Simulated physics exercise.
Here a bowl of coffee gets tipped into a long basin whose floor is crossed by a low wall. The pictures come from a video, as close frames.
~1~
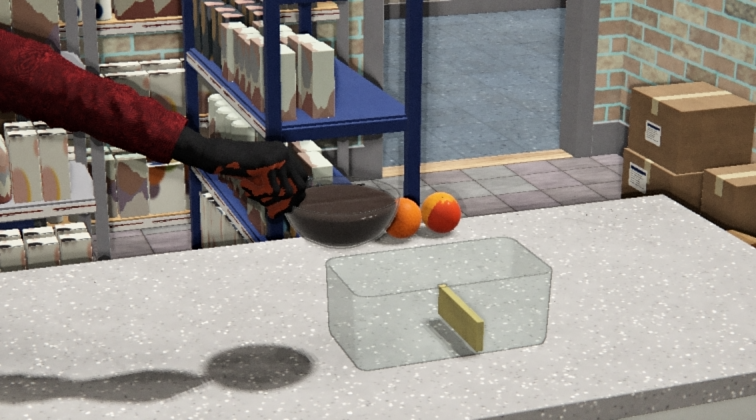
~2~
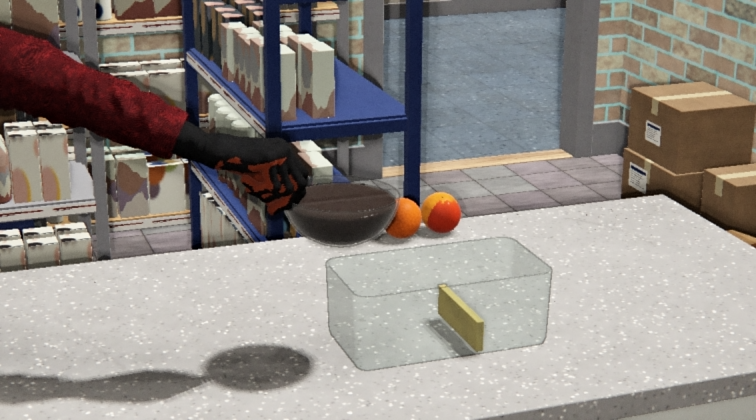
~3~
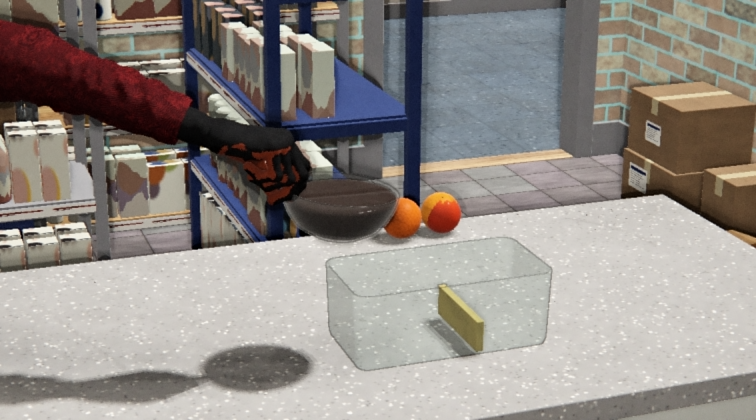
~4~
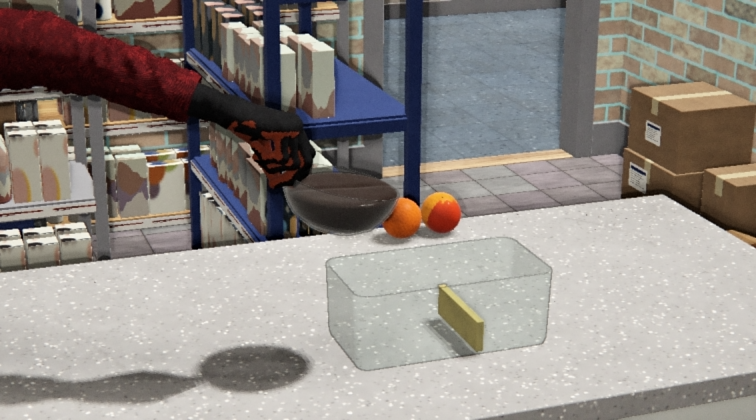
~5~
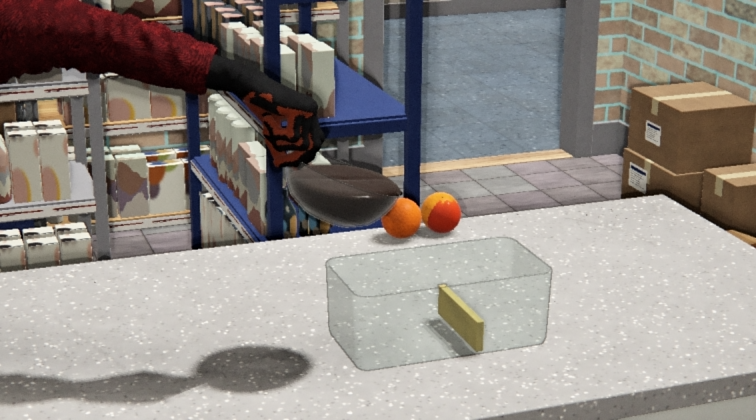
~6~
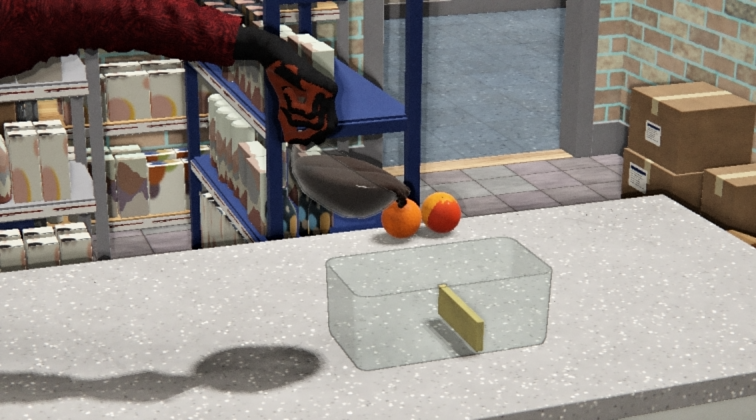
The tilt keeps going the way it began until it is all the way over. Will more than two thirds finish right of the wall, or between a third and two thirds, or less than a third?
Right of the wall there will be between a third and two thirds.
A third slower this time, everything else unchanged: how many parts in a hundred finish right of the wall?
Around 60 percent ends up there.
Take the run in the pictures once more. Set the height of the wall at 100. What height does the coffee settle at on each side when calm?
Left 20 %, right 60 %.
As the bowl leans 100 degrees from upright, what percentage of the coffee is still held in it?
10 %.
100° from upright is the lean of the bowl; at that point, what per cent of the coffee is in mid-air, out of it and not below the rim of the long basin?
Share in flight: Approx. 65 %.
A moment on, the bowl is tipped right over and 10 per cent is still to pour, 11 is left of the wall and 13 right of it.
Next, the bowl is tipped right over and 0 per cent is still to pour, 19 is left of the wall and 65 right of it.
Then the bowl is tipped right over and 0 per cent is still to pour, 28 is left of the wall and 51 right of it.
Later the bowl is tipped right over and 0 per cent is still to pour, 36 is left of the wall and 57 right of it.
Finally, 37 per cent lies left of the wall, 57 right of it and 7 outside.
